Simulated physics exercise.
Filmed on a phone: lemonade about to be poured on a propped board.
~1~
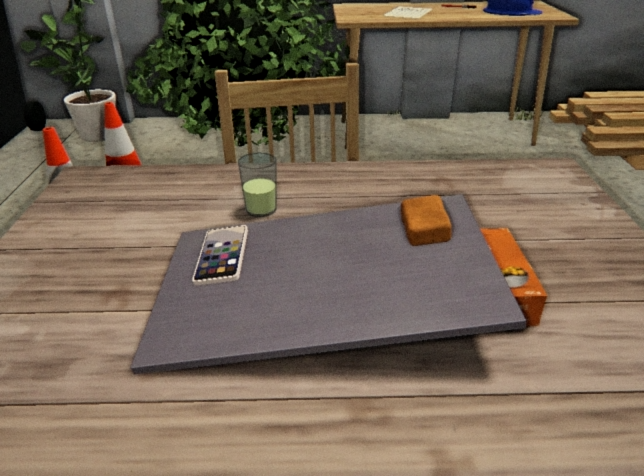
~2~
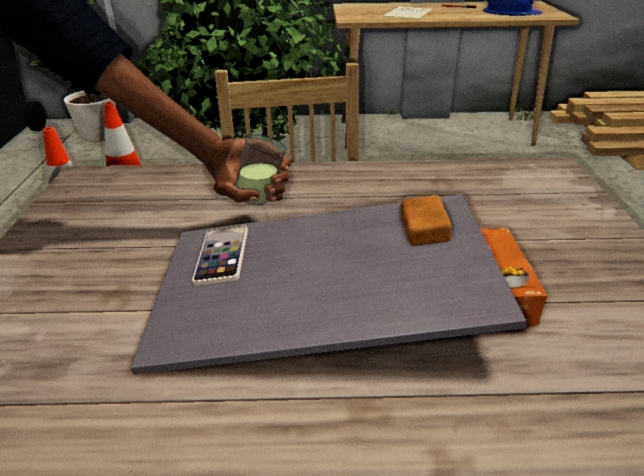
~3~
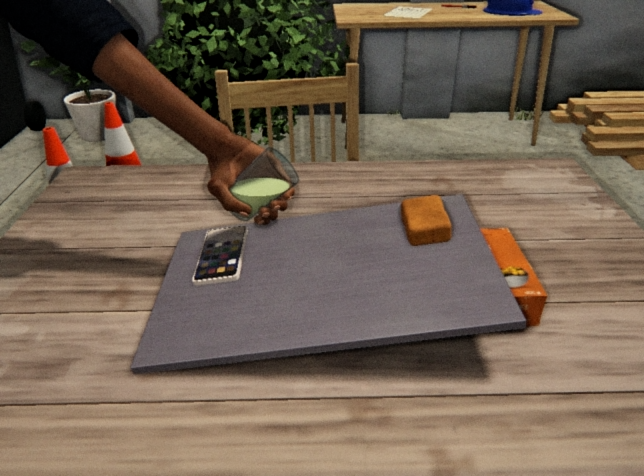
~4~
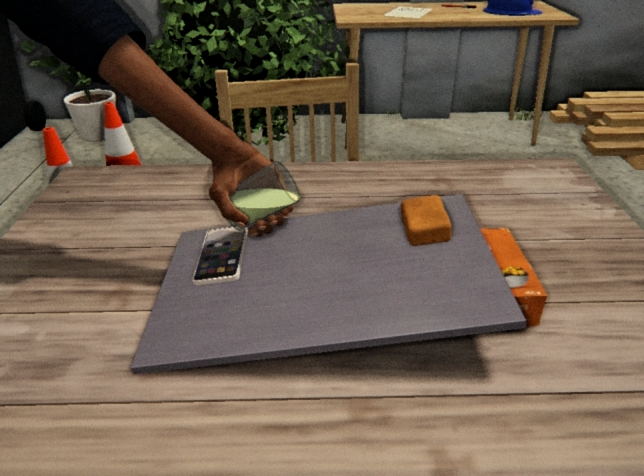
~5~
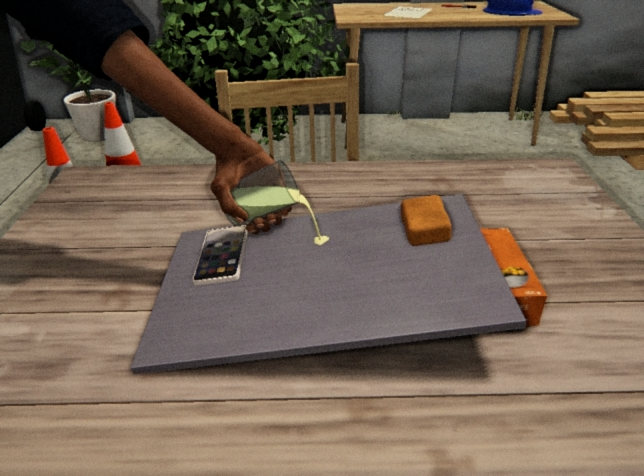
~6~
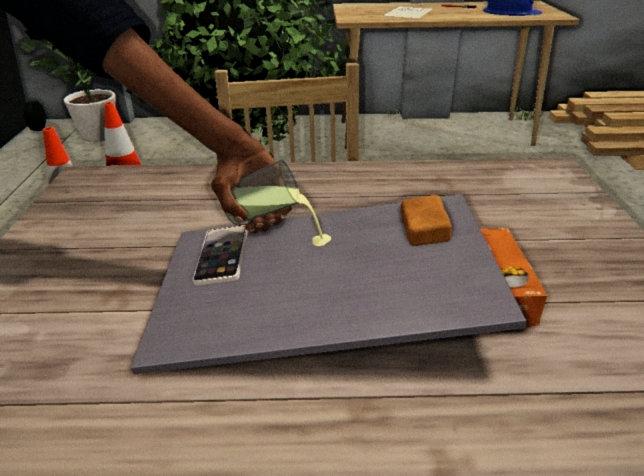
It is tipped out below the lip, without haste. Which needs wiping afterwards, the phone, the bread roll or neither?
The phone ends up in the puddle and the bread roll remains untouched.
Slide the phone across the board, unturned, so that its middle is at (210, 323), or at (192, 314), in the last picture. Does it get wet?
First it stays dry, then it escapes.
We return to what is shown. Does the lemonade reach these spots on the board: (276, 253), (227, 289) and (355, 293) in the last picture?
First reached, second in the puddle, third clear of it.
Soon after, it runs down to the left; the phone is dry; the bread roll is dry.
Later, it runs down to the left and off the end; the phone is wet; the bread roll is dry.
In the end, it runs down to the left and off the end; the phone is wet; the bread roll is dry.
